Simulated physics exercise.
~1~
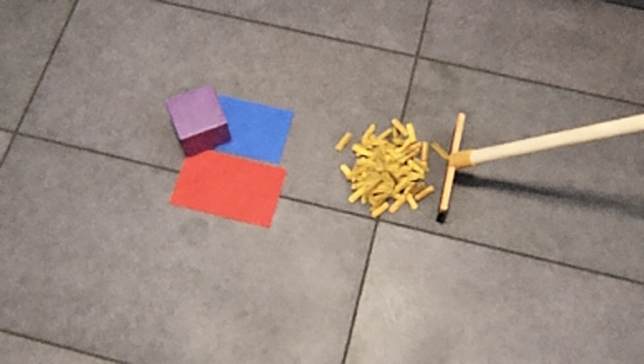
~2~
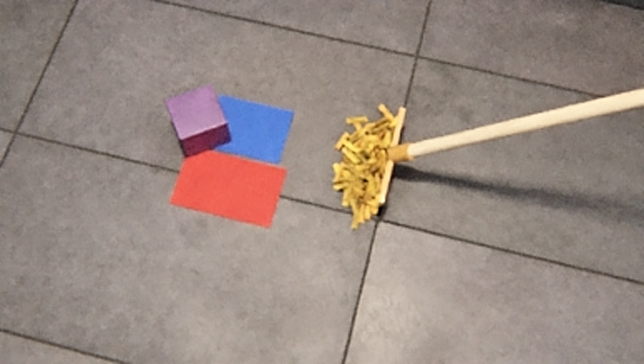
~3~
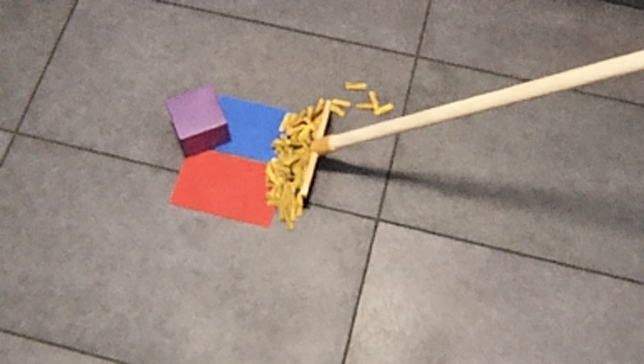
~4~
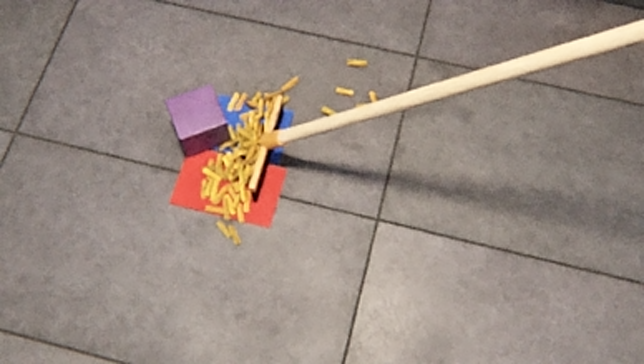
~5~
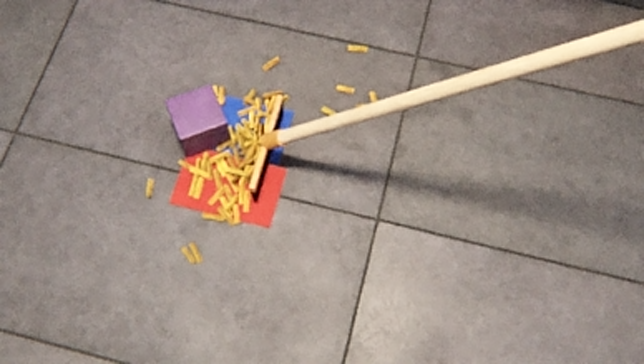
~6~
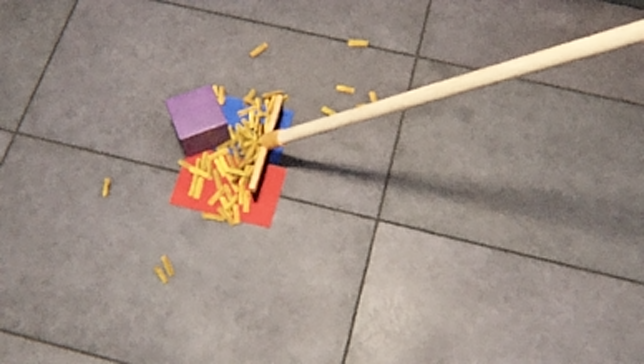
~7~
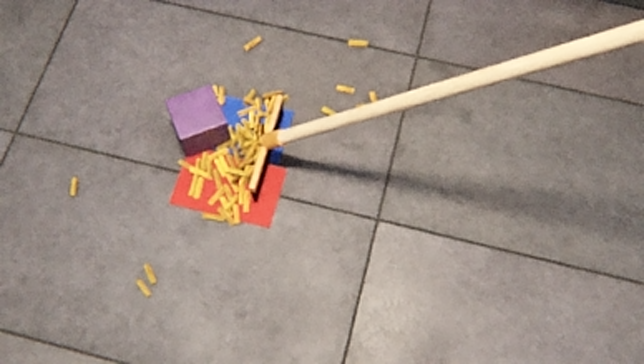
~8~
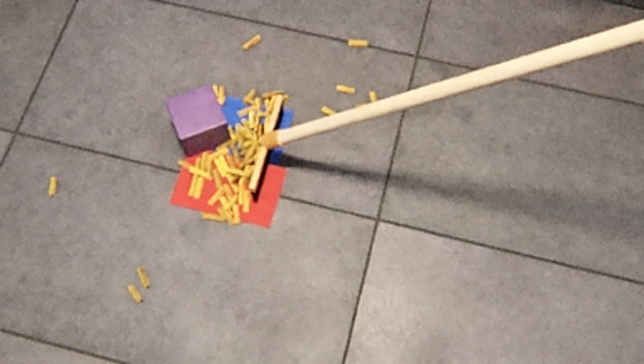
On a grey tiled floor, a squeegee pushes pasta left onto red and blue mats, scattering some.
